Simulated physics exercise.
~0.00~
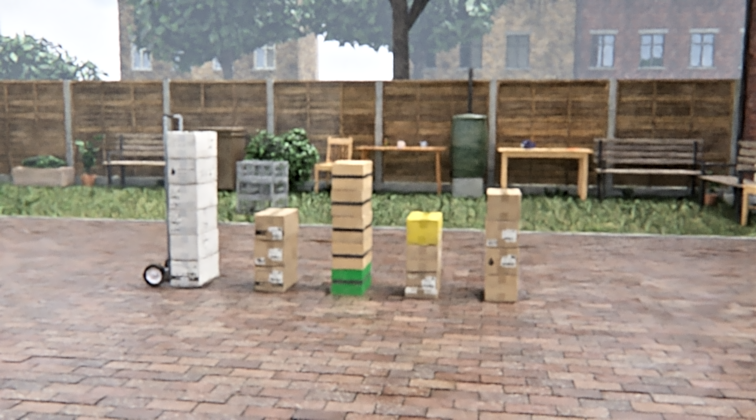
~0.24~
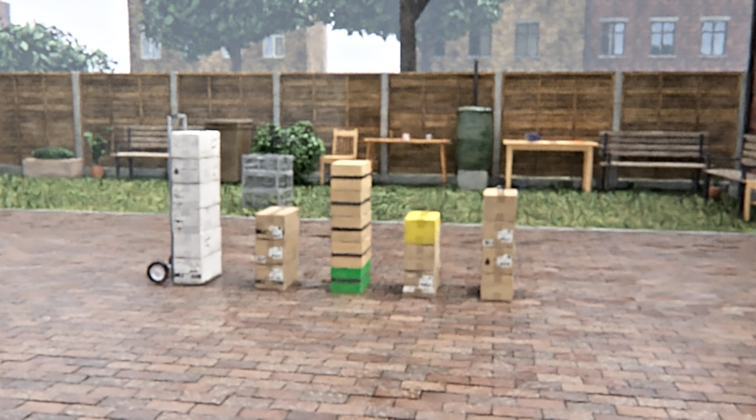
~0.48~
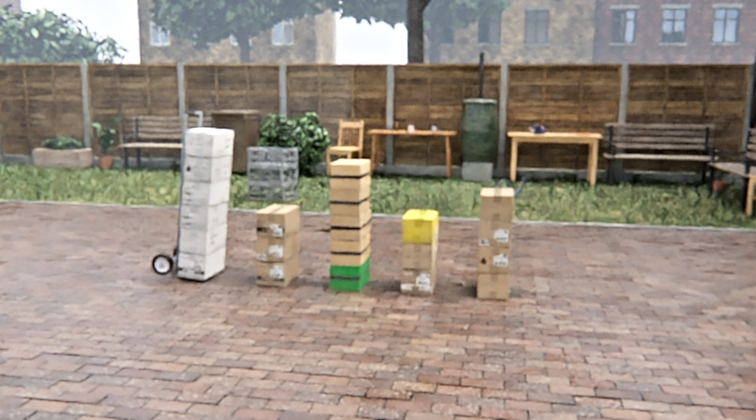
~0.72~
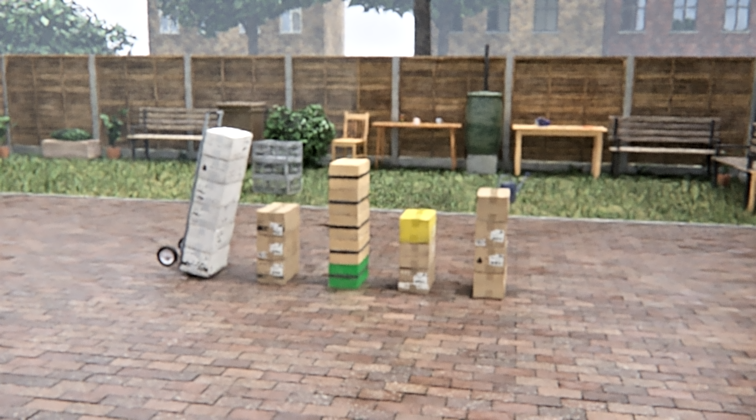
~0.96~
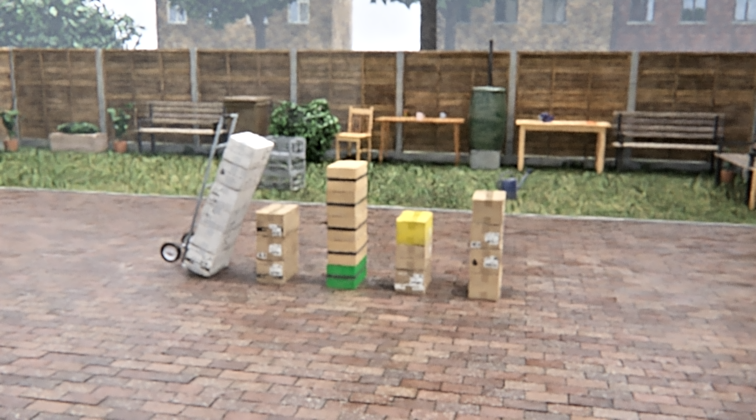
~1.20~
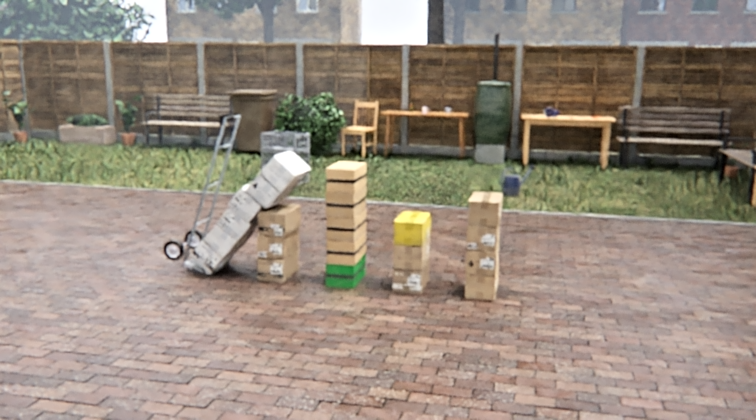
The clip shows a row of parcel piles on brick paving as a sack truck at the left tilts forward, its pale pile leaning right, then sliding away from the frame and bending over the neighbouring shorter brown pile.
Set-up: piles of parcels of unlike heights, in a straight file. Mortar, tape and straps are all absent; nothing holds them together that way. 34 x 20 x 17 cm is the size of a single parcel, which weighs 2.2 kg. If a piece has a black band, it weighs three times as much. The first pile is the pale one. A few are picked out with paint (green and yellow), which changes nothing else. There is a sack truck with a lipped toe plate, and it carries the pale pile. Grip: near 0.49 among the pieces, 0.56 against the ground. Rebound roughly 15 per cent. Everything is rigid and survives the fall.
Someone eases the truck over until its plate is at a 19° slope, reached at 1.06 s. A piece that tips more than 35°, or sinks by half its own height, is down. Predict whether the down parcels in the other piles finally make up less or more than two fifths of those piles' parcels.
They make up less than two fifths.
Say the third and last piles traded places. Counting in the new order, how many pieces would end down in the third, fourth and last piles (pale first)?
Count of fallen pieces - third: 0; fourth: 0; last: 0.
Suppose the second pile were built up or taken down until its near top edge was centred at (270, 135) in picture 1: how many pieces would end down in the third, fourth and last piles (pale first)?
Down by pile: Third 5, fourth 3, last 3.
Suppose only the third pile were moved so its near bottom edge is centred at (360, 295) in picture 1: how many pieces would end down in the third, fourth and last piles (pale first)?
Per pile - third: 0, fourth: 0, last: 0.
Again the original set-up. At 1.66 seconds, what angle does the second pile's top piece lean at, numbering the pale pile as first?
Its lean is roughly 10 degrees.
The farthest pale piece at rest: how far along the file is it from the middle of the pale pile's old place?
About 90 cm along.
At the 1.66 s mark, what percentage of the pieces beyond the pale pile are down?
By that time it is 0 percent.
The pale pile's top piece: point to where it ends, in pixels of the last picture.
Roughly at (317, 267).
After 1.36 s, 5 of the pale pile down; none of the 15 other parcels down, 1 disturbed.
After 1.66 s, 6 of the pale pile down; none of the 15 other parcels down, 3 disturbed.
In the end (2.4 s), 6 of the pale pile down; none of the 15 other parcels down, 4 disturbed; green parcel unmoved; yellow parcel unmoved. That is 0 per cent. From the last view, middles, green parcel near (346, 269), yellow parcel near (413, 228).
